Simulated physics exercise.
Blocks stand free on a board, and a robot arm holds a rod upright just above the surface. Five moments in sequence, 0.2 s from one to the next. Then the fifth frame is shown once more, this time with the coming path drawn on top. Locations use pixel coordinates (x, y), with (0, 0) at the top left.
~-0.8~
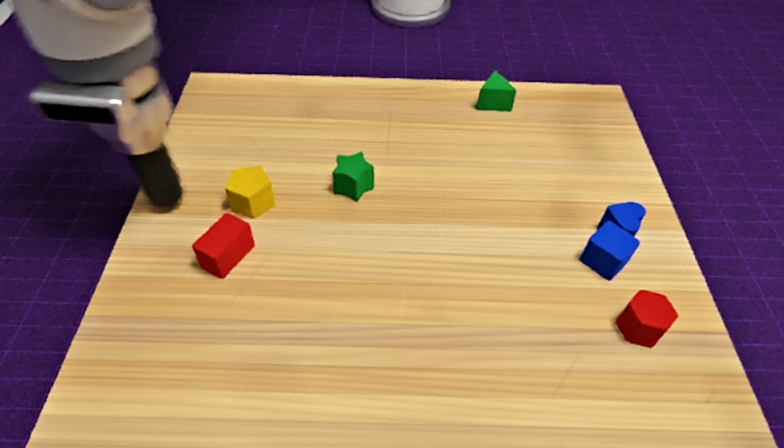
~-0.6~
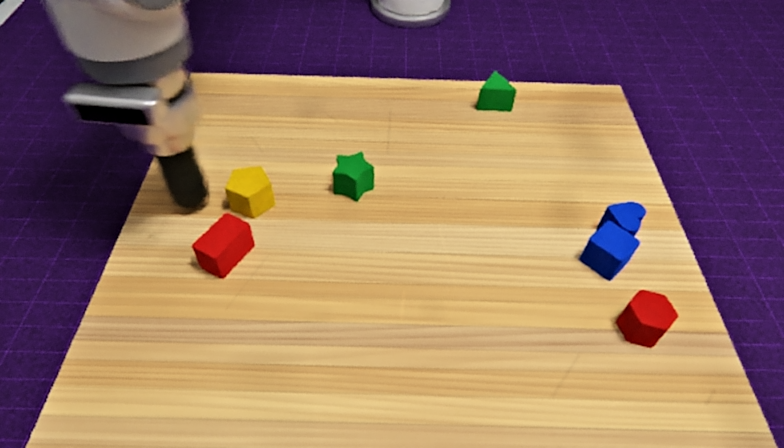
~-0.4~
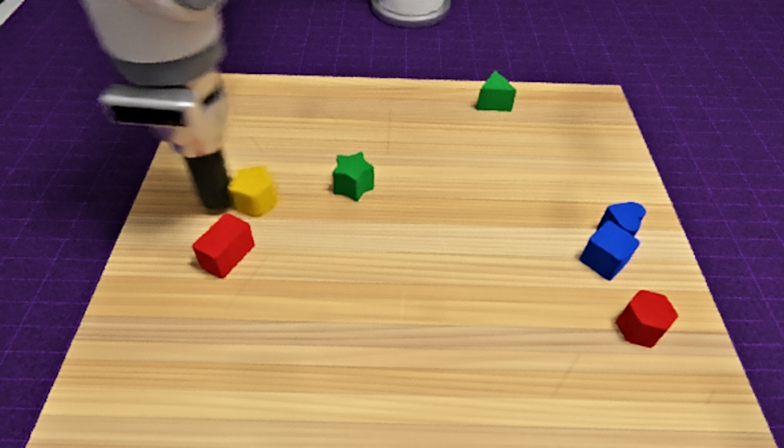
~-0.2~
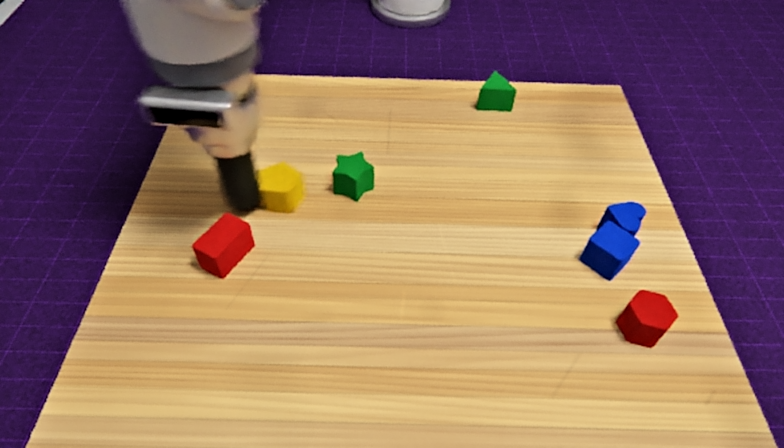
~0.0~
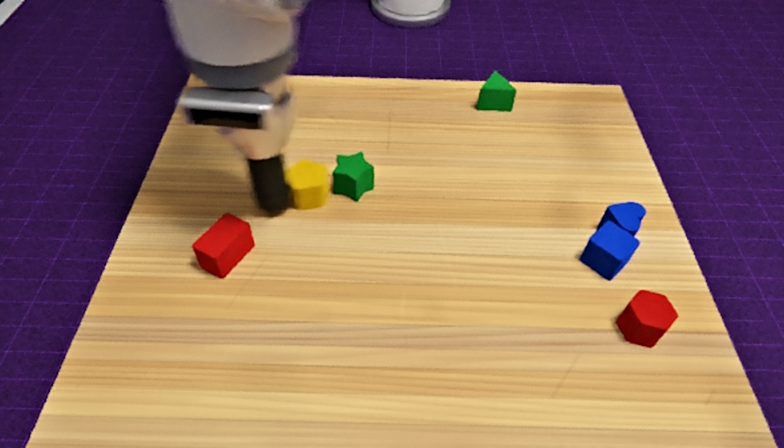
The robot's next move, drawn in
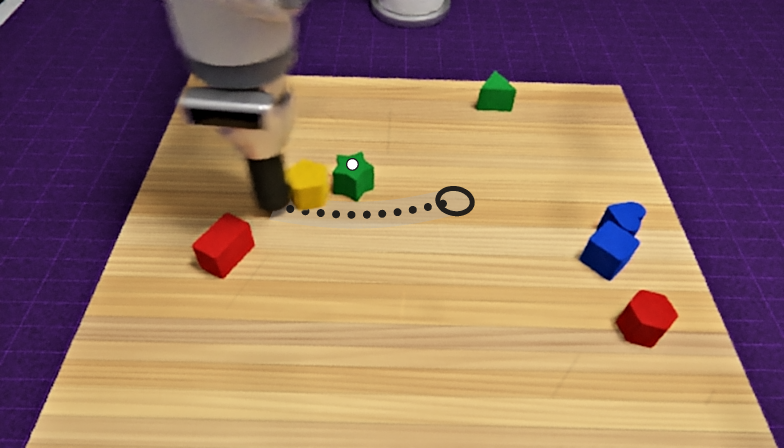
A robot arm holds a dark upright rod at the left of a pale wooden board on a purple surface, seen from above at an angle. A yellow pentagon, red block and green star sit left of centre, a green triangle at the back, two blue blocks and a red hexagon at right. The rod moves right and pushes the yellow pentagon up beside the star, the camera still.
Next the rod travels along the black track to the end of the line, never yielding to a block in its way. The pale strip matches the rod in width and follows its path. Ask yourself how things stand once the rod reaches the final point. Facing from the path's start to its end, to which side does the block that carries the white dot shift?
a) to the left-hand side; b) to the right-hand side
My pick is a.
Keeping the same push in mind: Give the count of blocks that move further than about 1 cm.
Blocks displaced: 2.
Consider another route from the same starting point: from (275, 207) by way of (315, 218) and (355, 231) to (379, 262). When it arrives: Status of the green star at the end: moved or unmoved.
Answer: Moved.
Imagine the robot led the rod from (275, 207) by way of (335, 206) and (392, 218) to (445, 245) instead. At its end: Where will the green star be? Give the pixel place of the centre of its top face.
At roughly (407, 145).
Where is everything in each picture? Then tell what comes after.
The first frame shows rod's lower end (167, 195); red rectangular block (221, 234); yellow pentagon (248, 180); green star (352, 164).
The second frame shows rod (191, 196); blocks still.
The third frame shows rod (217, 197); yellow pentagon (252, 180).
The fourth frame shows rod (245, 198); yellow pentagon (279, 177).
The fifth frame shows rod (273, 199); red rectangular block (221, 234); yellow pentagon (306, 173); green star (352, 164).
Drawn move, from (275, 207) over (335, 214) and (397, 212) to (455, 201); the dot is on the green star.
The first path, step by step. One third of the way, rod (335, 207); yellow pentagon (355, 169), turned 30° anticlockwise; green star (384, 152), turned 35° anticlockwise.
Two thirds of the way, rod (399, 205); yellow pentagon (371, 165), turned 60° anticlockwise; green star (392, 143), turned 45° anticlockwise.
At the end, rod (456, 194); red rectangular block still; yellow pentagon (371, 165), turned 60° anticlockwise; green star (392, 143), turned 45° anticlockwise.
